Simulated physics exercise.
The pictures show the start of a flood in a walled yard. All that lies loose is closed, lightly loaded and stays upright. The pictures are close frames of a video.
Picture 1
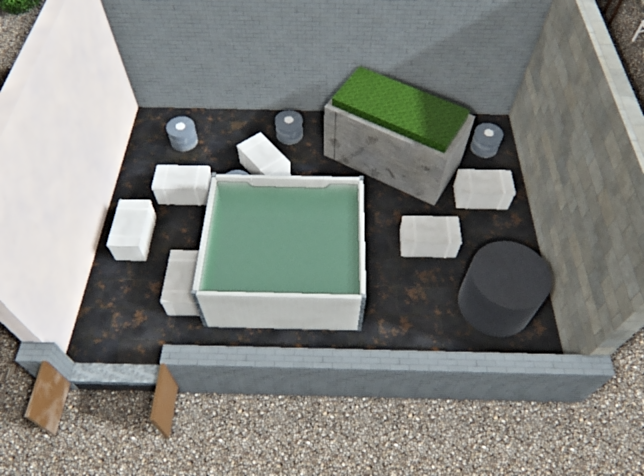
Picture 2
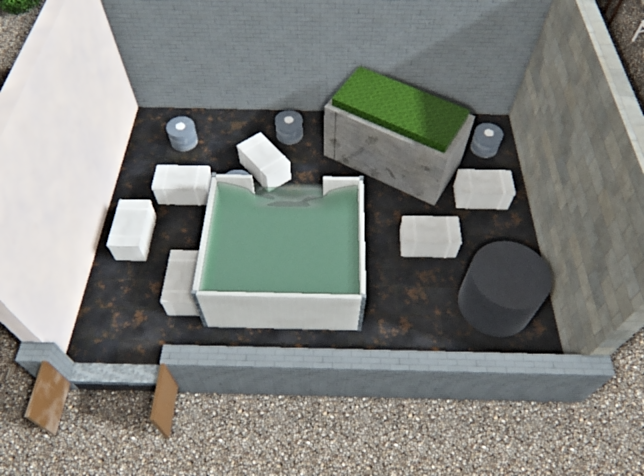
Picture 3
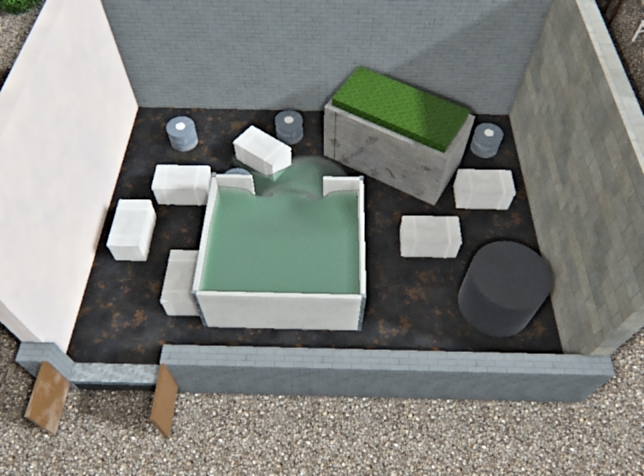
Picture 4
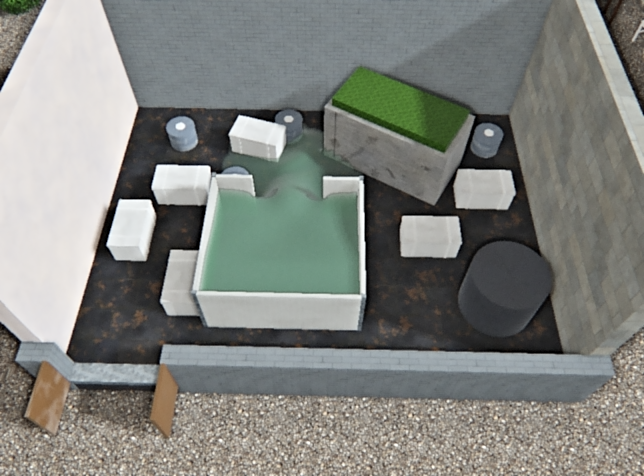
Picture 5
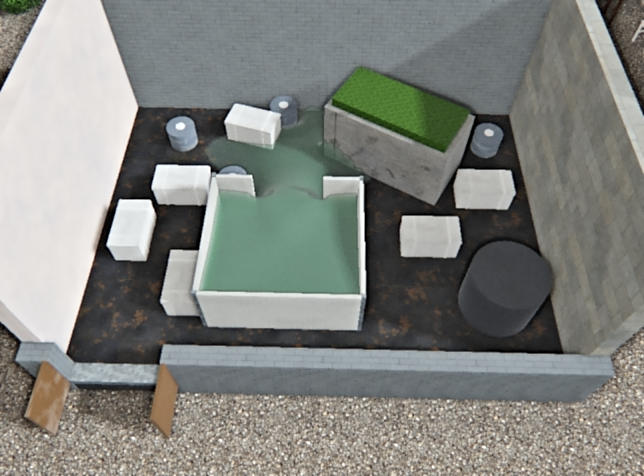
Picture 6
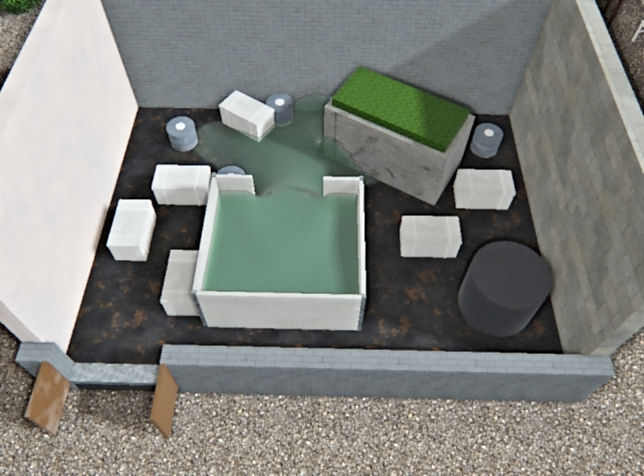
Green water pouring through a gap in a white tank's back wall, pushing a white box rearward, then shifting a small grey tub.
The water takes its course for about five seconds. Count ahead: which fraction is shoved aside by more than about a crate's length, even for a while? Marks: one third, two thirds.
Share: At least two thirds.
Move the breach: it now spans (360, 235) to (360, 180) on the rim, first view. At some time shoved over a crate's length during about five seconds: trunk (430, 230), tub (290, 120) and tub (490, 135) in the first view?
In that order: Pushed that far, swept aside, moved that far.
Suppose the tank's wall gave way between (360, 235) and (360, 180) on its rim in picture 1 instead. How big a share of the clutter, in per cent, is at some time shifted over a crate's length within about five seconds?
Close to 50 %.
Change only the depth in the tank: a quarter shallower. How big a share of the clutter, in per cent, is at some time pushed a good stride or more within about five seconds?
Near 80 in a hundred.
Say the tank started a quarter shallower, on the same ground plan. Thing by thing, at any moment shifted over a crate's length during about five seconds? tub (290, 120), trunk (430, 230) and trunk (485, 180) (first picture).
As listed: Shifted that much, that far or more, less than that.
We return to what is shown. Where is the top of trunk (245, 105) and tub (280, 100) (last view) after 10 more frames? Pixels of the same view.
Roughly at (146, 127) and (176, 96).
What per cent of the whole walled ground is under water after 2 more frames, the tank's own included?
Near 30 in a hundred.
A moment on, 1 of 10 are well off their spots; 2 afloat.
Next, 3 of 10 are well off their spots; 2 afloat.
Later, 7 of 10 are well off their spots; 6 afloat.
In the end, 9 of 10 are well off their spots, and 9 have been at some point; 8 afloat.
